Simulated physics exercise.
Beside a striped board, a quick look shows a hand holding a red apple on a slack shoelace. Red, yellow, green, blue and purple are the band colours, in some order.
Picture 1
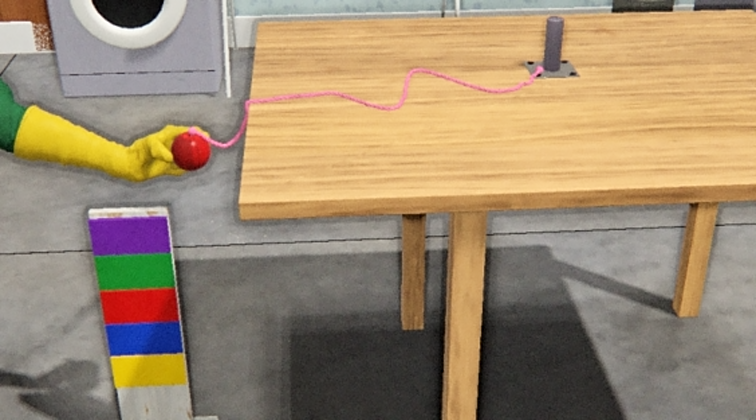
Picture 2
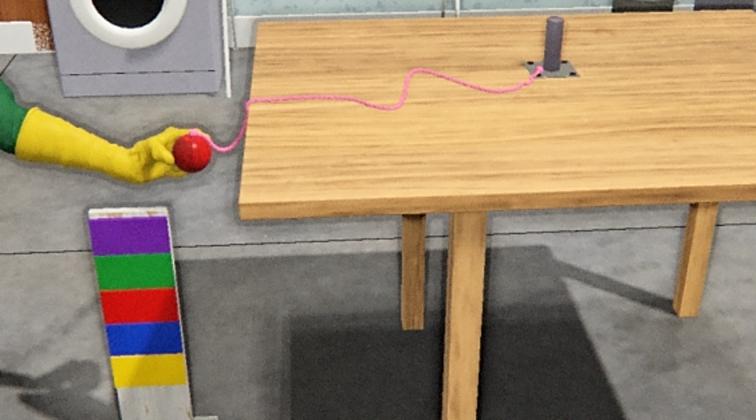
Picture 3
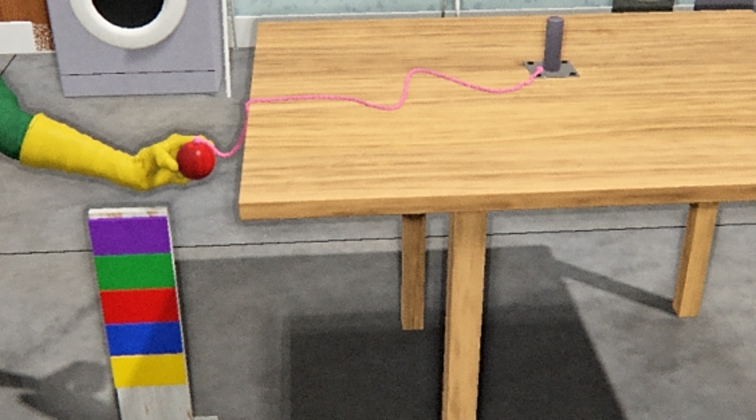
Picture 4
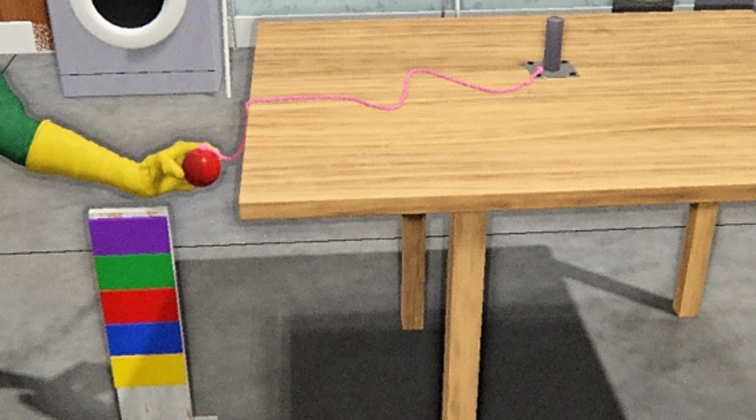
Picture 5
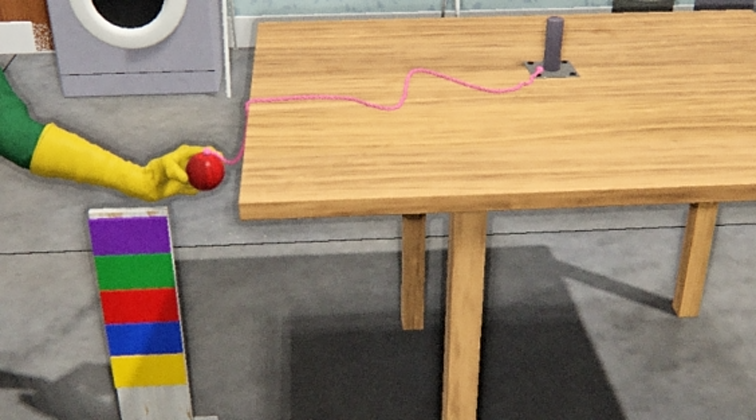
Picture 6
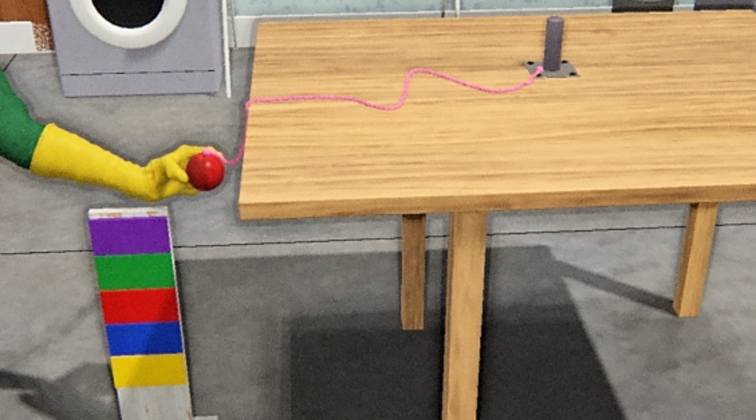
The clip shows a yellow-gloved hand holding a round red object on a slack pink cord that runs across a wooden table to a post; beside a striped board, the hand shifts slightly down and right, then stays still.
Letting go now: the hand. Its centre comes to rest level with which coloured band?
With the blue one.
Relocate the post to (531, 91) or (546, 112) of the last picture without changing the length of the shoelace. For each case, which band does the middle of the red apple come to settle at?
Try one - yellow; try two - yellow.
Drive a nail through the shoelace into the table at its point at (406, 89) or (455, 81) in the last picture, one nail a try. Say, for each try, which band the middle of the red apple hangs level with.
Taking the two tries in turn, you'd get green and then red.
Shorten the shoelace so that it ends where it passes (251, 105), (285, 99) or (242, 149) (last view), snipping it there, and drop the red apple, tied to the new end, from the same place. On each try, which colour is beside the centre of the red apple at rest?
Green; purple; red.
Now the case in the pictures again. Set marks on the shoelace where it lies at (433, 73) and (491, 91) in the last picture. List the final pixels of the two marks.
Final spots: (381, 86), then (453, 78).
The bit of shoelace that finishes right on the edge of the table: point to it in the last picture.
About (382, 108).
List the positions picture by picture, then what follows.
In the first picture, red apple (190, 151); purple (130, 238); green (135, 273); red (140, 307); blue (144, 340); yellow (149, 372).
In the second picture, red apple (192, 153); shoelace through (521, 84) (448, 78) (405, 90) (354, 100) (256, 102).
In the third picture, red apple (195, 160).
In the fourth picture, red apple (201, 168); shoelace through (521, 84) (448, 78) (405, 90) (354, 100) (256, 102).
In the fifth picture, red apple (205, 172).
In the sixth picture, red apple (205, 172); shoelace through (521, 84) (448, 78) (405, 90) (354, 100) (256, 102).
Soon after, apple near (254, 299); level with red.
After that, apple near (284, 316); level with blue.
In the end, apple near (267, 324); level with blue. Its middle rests at the blue band.
